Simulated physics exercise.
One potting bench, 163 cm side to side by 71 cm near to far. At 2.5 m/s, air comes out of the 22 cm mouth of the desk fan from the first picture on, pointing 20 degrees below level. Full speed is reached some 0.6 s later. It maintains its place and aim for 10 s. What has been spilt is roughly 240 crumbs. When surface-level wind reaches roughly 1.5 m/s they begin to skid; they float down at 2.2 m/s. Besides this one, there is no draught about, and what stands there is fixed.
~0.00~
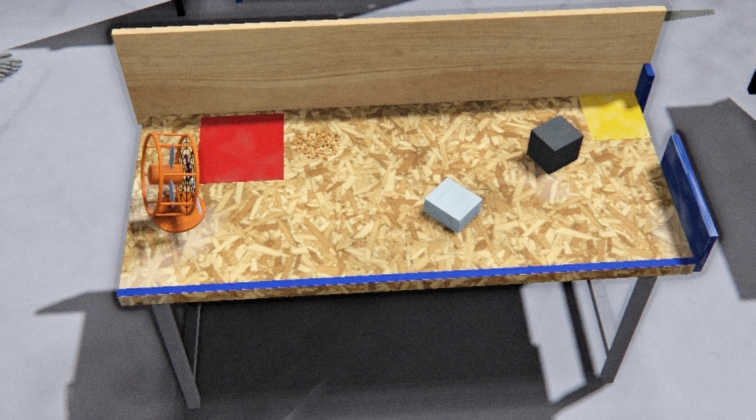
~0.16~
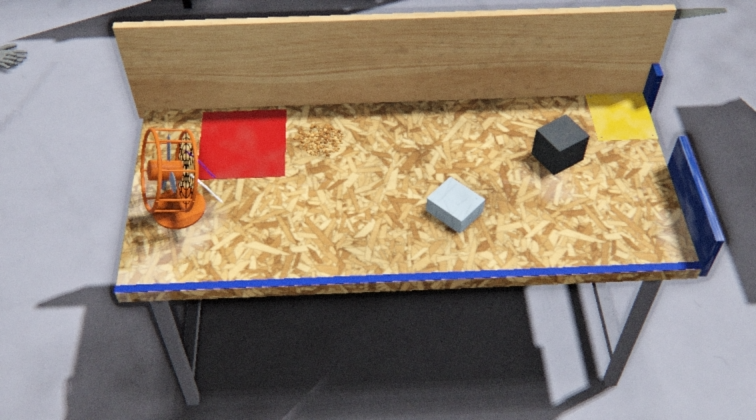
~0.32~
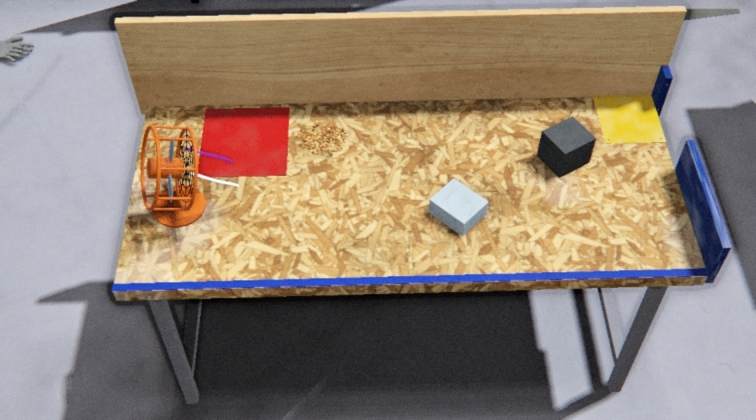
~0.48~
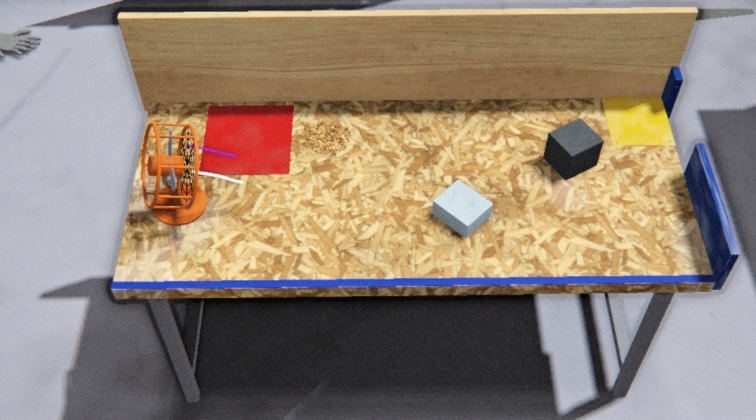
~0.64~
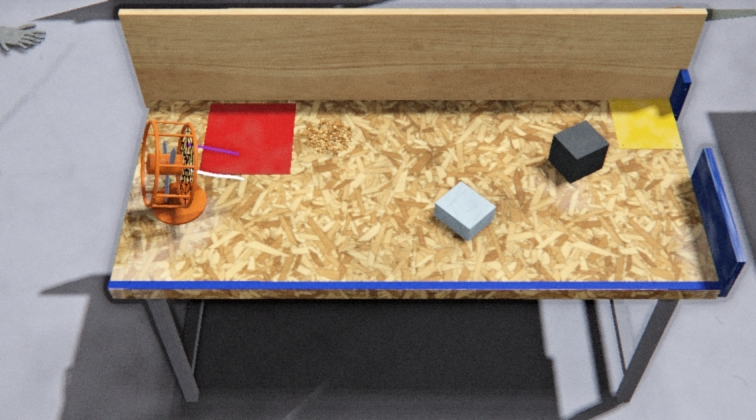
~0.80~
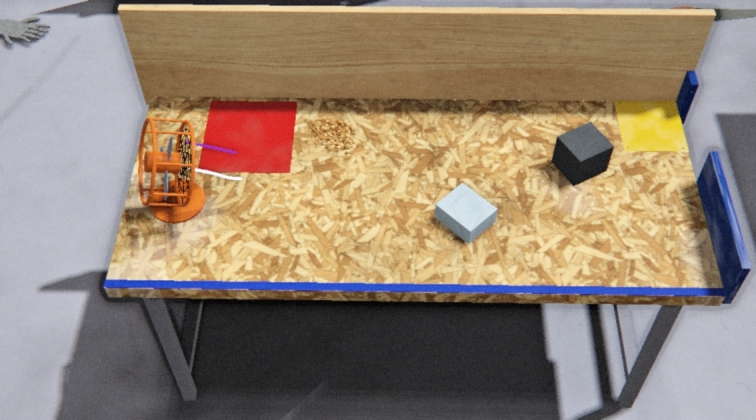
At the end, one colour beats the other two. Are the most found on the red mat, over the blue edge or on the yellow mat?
Most are at yellow.
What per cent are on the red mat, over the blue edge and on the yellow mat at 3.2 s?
Roughly 0 % red, 0 % blue and 60 % yellow.
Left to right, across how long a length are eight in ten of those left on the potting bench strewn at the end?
Around 10 centimetres from left to right.
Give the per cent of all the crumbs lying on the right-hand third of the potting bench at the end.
Share at the end: Close to 50 %.
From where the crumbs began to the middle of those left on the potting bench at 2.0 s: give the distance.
About 100 cm.
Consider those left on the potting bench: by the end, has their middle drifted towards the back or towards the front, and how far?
To the back, by about 15 cm.
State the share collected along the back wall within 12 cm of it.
It comes to close to 60 per cent.
After 2.0 s the count stands so, 59 % are on the yellow mat, 0 % over the blue edge and 0 % on the red mat; the middle of those still in play is near (661, 99).
After 3.2 s the count stands so, 60 % are on the yellow mat, 0 % over the blue edge and 0 % on the red mat; the middle of those still in play is near (665, 102).
After 5.5 s the count stands so, 54 % are on the yellow mat, 0 % over the blue edge and 0 % on the red mat; the middle of those still in play is near (666, 99).
After 10.0 s, at the end, 52 % are on the yellow mat, 0 % over the blue edge and 0 % on the red mat; the middle of those still in play is near (666, 99).
